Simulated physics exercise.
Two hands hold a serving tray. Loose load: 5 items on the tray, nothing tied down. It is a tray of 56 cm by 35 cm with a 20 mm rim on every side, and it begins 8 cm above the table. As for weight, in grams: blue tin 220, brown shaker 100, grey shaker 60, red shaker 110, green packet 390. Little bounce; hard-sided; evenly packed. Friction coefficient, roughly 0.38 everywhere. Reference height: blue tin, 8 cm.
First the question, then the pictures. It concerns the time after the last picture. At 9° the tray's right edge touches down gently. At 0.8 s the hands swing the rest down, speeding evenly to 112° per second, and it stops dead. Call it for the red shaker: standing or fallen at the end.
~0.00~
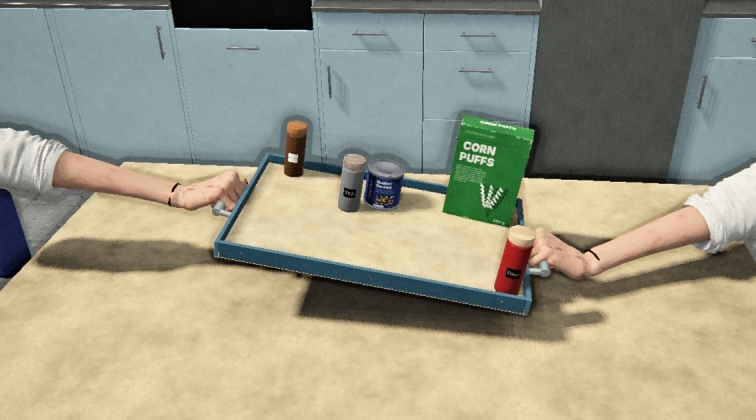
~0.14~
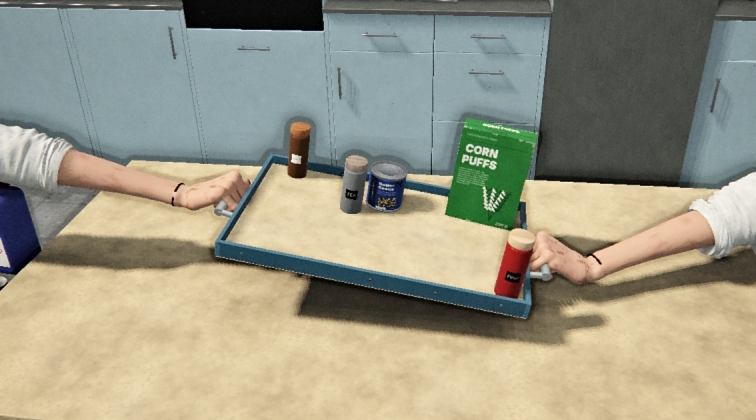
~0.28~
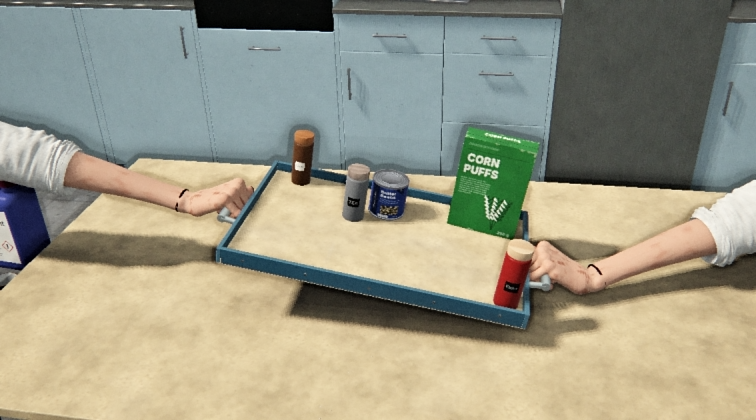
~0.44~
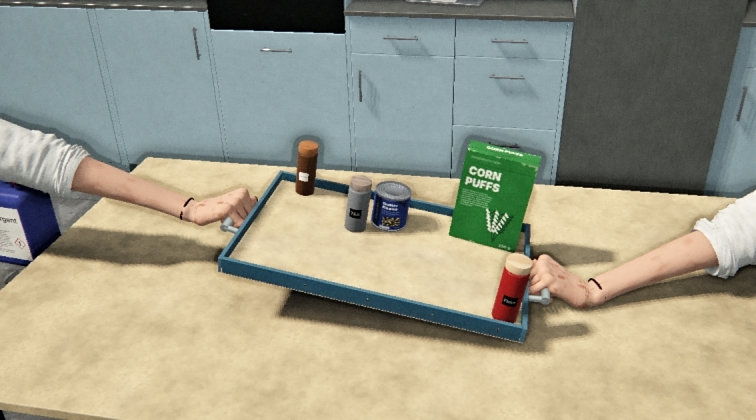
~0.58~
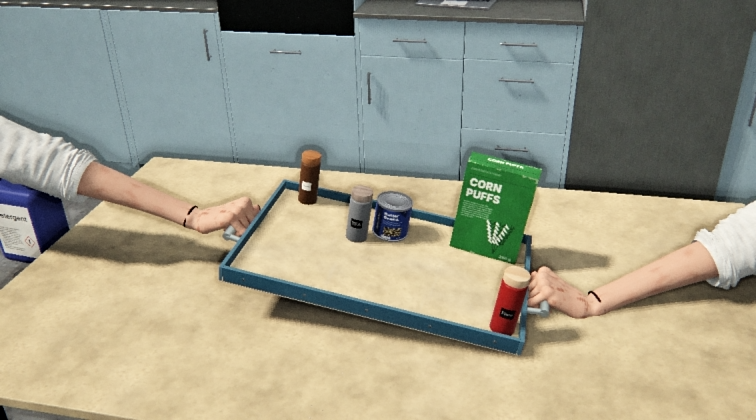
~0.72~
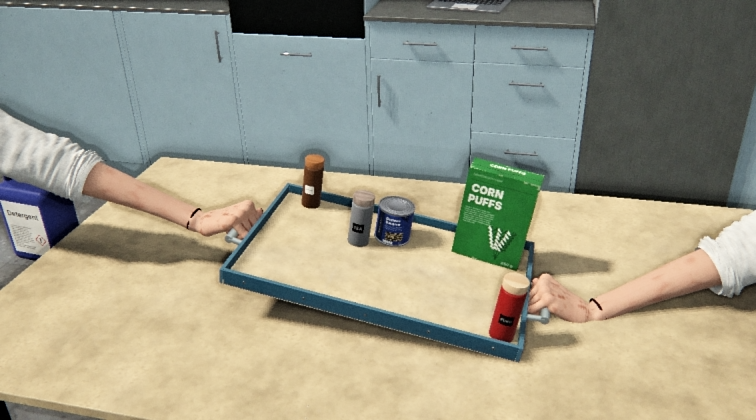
Standing.
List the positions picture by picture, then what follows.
The first picture shows right edge 8 cm above the table; red shaker (514, 262); blue tin (384, 185).
The second picture shows right edge 8 cm above the table; grey shaker (354, 185); green packet (489, 175).
The third picture shows right edge 6 cm above the table; blue tin (389, 195); brown shaker (303, 158).
The fourth picture shows right edge 3 cm above the table; grey shaker (358, 204); green packet (493, 198).
The fifth picture shows right edge 1 cm above the table; blue tin (392, 216); brown shaker (310, 178).
The sixth picture shows right edge on the table, tray at 9°; red shaker (509, 308); grey shaker (361, 219).
Around 1.02 s, tray flat on the table; grey shaker tipped 11° against what carries it; brown shaker tipped 6° against what carries it.
Around 1.32 s, tray flat on the table; grey shaker tipped 56° against what carries it; brown shaker tipped 31° against what carries it.
Around 1.42 s, tray flat on the table; grey shaker on its side; brown shaker tipped 54° against what carries it.
Around 2.42 s, tray flat on the table; brown shaker now off the tray; grey shaker on its side.
Finally (3.2 s), off the tray and tipped over, brown shaker; on their side or leaning hard on the tray, grey shaker; the other 3 still in place (within 5 cm). In the last view, red shaker near (502, 310).
